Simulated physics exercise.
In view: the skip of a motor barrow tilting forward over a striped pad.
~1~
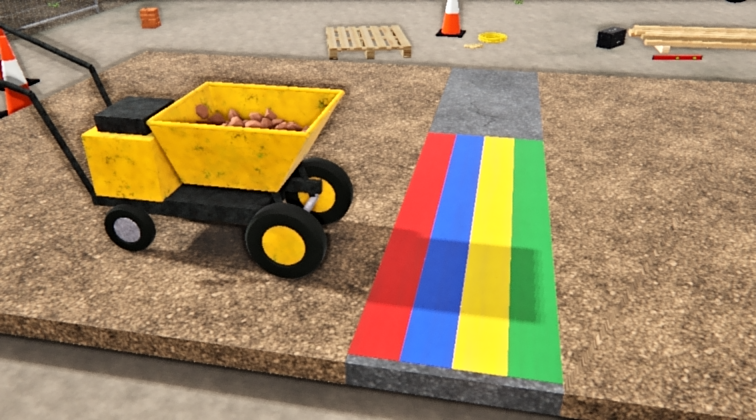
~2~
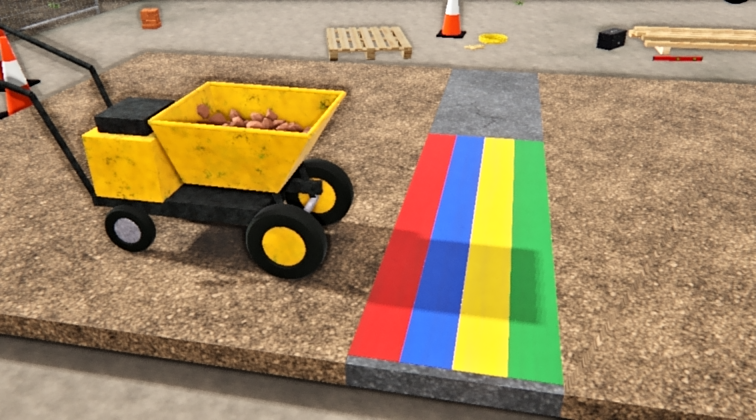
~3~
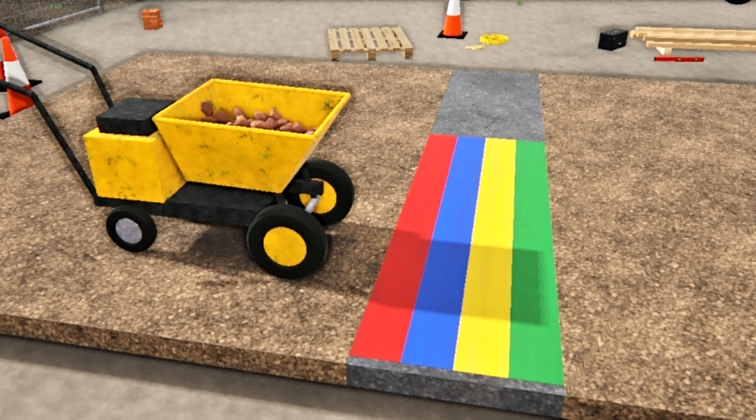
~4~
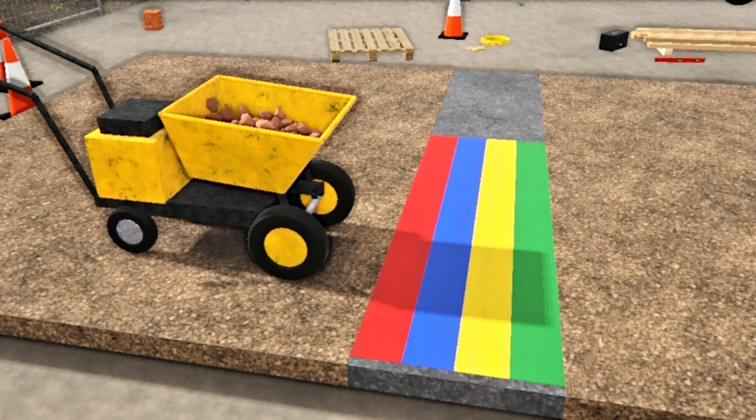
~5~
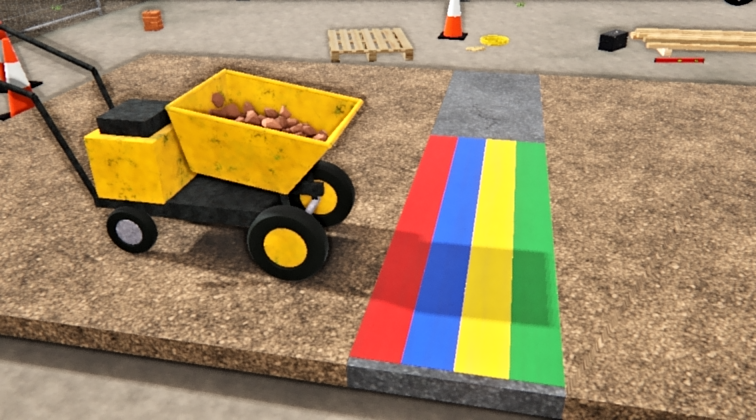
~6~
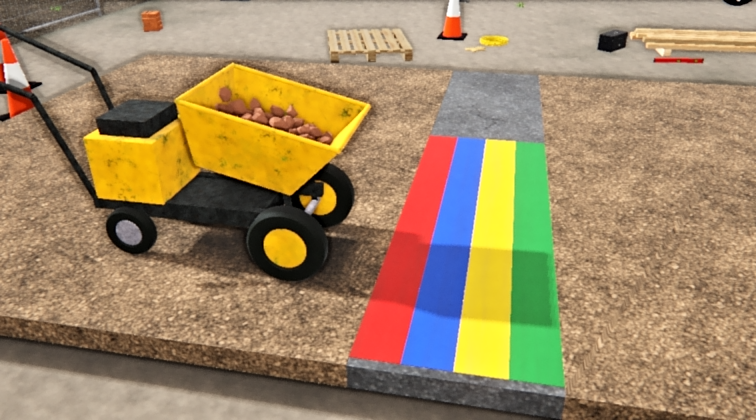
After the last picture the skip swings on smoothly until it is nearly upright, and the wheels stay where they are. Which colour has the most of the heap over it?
The blue strip carries the most.
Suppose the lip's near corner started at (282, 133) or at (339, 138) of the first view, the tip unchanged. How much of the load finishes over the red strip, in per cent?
About 40 and 0 per cent.
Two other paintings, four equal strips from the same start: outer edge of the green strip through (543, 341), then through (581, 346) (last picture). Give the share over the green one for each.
The first gives 10 %, the second 0 %.
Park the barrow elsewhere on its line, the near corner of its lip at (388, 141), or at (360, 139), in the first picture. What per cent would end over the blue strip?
First some 0, then 10 per cent.
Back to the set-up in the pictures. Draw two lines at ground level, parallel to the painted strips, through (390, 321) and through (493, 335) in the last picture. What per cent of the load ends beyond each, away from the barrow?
Near 90 % and 10 %.
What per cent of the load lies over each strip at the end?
Red strip near 25; blue strip near 40; yellow strip near 20; green strip near 5.
Soon after the last picture, skip tipped steeply; all in the skip.
A little later, skip tipped steeply; nearly all in the skip; a stray few over the red strip; a small part over the blue strip.
Later still, skip tipped right over; about a third in the skip; a small part over the red strip; about a third over the blue strip; about a quarter over the yellow strip; a small part over the green strip; a stray few off the paint.
By the end, skip tipped right over; a small part in the skip; about a quarter over the red strip; about a third over the blue strip; about a quarter over the yellow strip; a small part over the green strip; a stray few off the paint.
